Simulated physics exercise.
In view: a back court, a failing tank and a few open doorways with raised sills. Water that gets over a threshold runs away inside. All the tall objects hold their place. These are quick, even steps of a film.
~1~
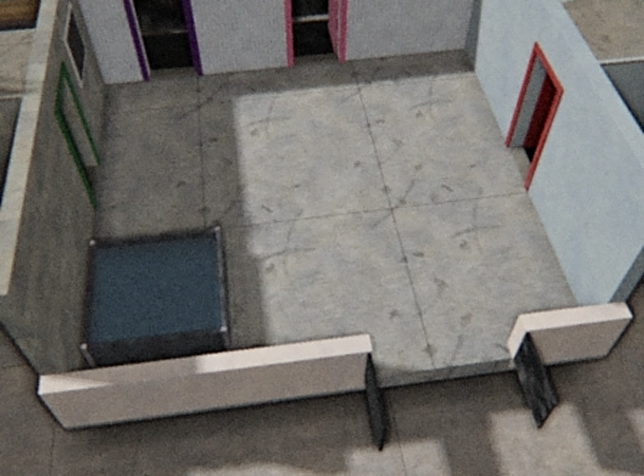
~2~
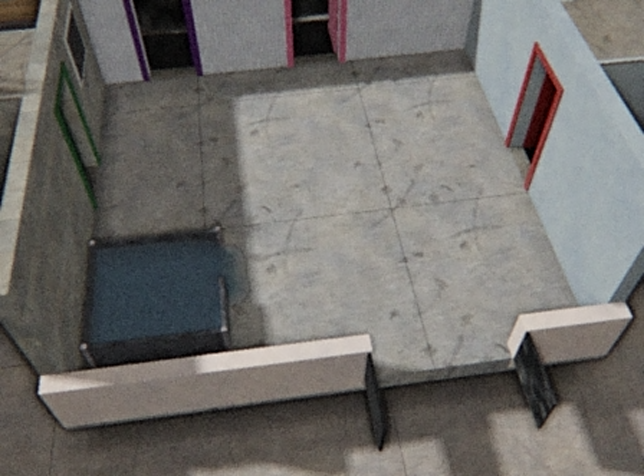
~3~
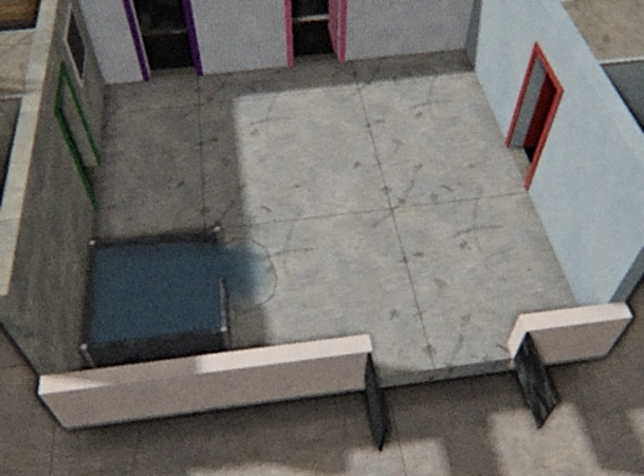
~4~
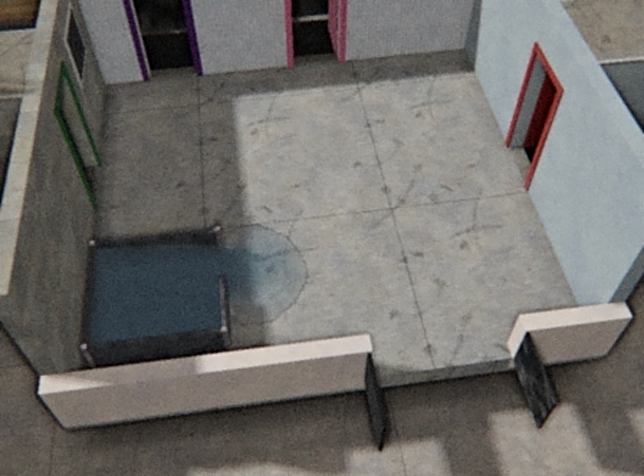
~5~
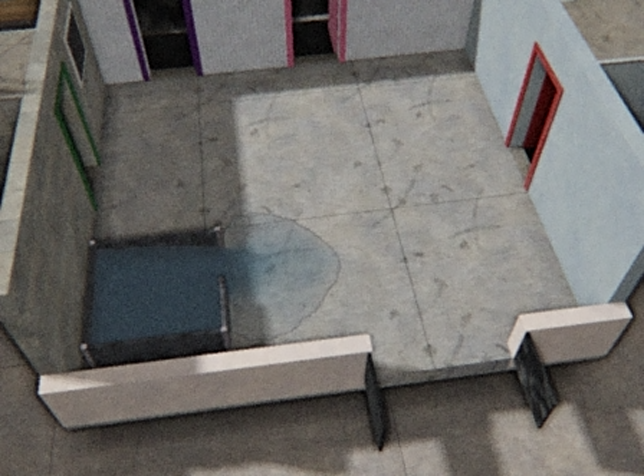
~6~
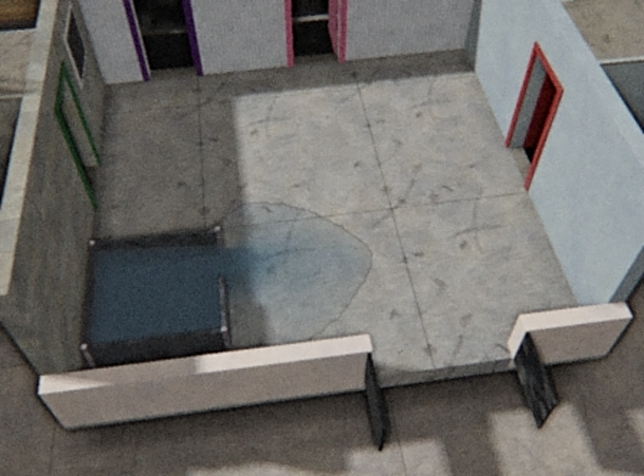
Water spreads over the grey floor of a walled back court, seen from high above by a still camera. A dark-framed tank of blue water sits at lower left, with green, purple, pink and red doorways around the walls and a low pale wall in front, broken by an opening. The tank is still at first, then water pours from its right side and fans steadily rightward in a thin, rounded sheet.
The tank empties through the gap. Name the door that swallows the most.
Most goes in at the red door.
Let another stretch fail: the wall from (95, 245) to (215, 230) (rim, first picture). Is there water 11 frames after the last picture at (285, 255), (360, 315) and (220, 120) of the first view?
In that order: No water, clear, flooded.
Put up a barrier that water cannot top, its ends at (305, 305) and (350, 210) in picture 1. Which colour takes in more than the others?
The one in pink.
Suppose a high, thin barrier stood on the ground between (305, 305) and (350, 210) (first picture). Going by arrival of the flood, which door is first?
I say the pink one.
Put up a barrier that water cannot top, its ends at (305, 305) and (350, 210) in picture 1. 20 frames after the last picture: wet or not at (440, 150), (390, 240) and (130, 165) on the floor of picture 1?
As listed: Covered, no water, not flooded.
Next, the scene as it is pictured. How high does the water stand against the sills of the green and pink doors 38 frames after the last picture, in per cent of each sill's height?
Roughly 0 per cent, then 60 per cent.
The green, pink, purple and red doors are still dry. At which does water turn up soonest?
I say the red door.
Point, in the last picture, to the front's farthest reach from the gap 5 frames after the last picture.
I would point to (460, 223).
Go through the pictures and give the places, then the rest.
The tank at (156, 288) is whole and still, in the first picture.
Water pours out at (221, 271) and has run to (234, 251), in the second picture.
The front is at (269, 289), out from the gap at (221, 272), in the third picture.
The front is at (301, 278), out from the gap at (221, 272), in the fourth picture.
The front is at (329, 255), out from the gap at (221, 272), in the fifth picture.
Water pours out at (221, 272) and has run to (363, 251), in the sixth picture.
A moment on, water covers 20 % of the floor; purple door not reached, pink door not reached, green door not reached, red door not reached.
Next, water covers 40 % of the floor; purple door not reached, pink door not reached, green door not reached, red door not reached.
Then, water covers 55 % of the floor; purple door not reached, pink door not reached, green door not reached, red door a trickle in.
Later, water covers 55 % of the floor; purple door not reached, pink door wet at the sill, nothing in, green door not reached, red door some in.
In the end, water covers 70 % of the floor; purple door wet at the sill, nothing in, pink door wet at the sill, nothing in, green door not reached, red door some in; the red door has let in the most.
